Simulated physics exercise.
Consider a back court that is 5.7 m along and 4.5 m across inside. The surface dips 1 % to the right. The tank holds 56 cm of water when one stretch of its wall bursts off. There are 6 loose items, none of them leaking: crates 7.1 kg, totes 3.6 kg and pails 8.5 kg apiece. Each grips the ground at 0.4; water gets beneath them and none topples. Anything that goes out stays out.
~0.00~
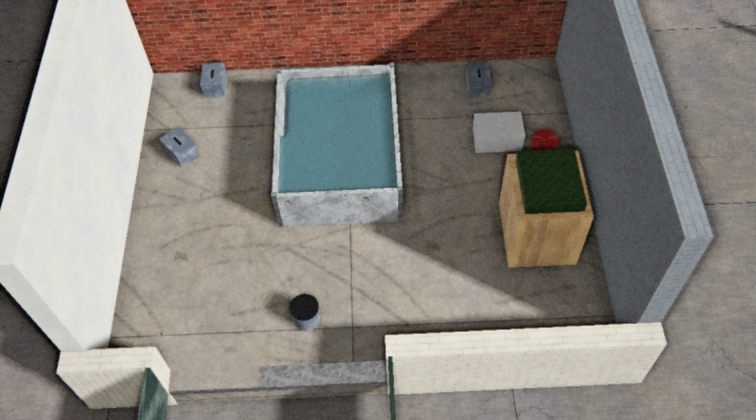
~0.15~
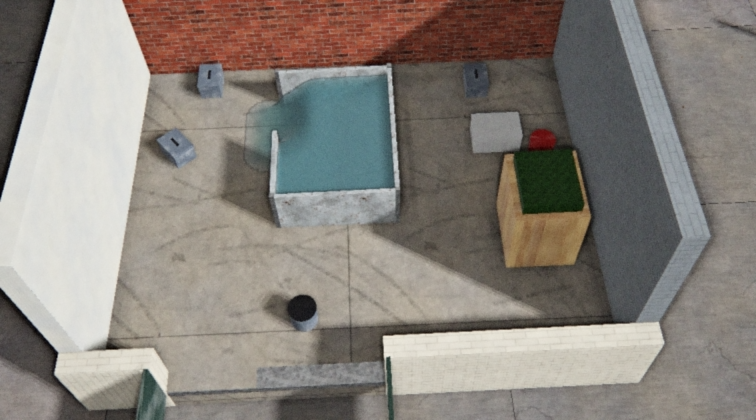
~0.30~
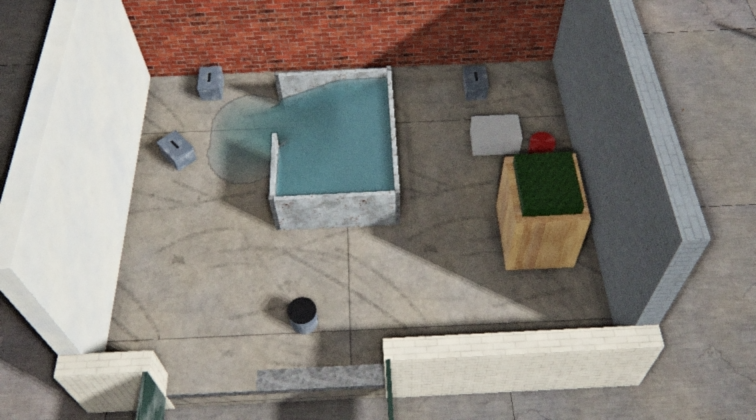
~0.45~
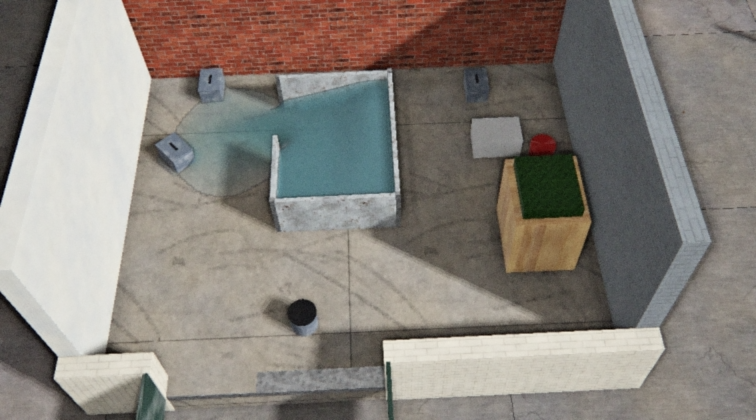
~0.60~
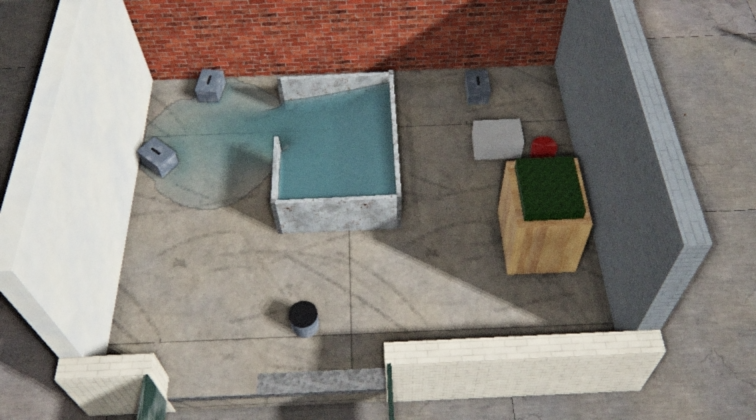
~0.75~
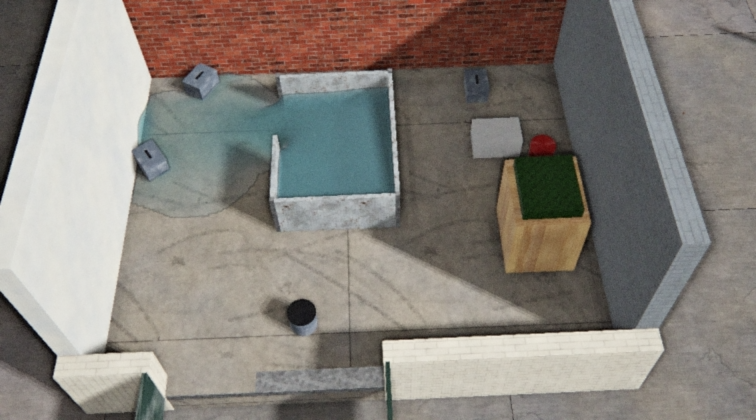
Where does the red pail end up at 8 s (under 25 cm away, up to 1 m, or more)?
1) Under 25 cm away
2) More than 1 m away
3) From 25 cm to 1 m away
Under 25 cm away (1).
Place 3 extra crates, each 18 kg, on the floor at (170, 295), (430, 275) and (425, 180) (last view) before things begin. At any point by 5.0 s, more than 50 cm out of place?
So that's beyond the threshold, within the threshold and within the threshold, in that sequence.
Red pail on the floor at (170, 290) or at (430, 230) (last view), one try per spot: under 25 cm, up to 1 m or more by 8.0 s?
First it is swept away, then it remains in place.
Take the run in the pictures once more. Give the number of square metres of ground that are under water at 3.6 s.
I'd put it close to 14 m2.
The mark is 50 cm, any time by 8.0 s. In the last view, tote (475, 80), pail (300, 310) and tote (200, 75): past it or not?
Beyond, within, beyond.
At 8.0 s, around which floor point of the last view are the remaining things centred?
I'd say about (474, 194) in the last view.
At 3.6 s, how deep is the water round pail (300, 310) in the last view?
Depth: Near 3 cm.
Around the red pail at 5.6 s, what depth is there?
Close to 2 centimetres.
After 1.6 s the red pail is near (543, 145), 0.0 m from its start, aground; 0 of 6 are out; 2 afloat.
After 3.6 s the red pail is near (543, 145), 0.0 m from its start, aground; 1 of 6 are out; 1 afloat.
After 5.6 s the red pail is near (543, 145), 0.0 m from its start, aground; 1 of 6 are out; 2 afloat.
After 8.0 s the red pail is near (542, 147), 0.0 m from its start, aground; 2 of 6 are out; 1 afloat.
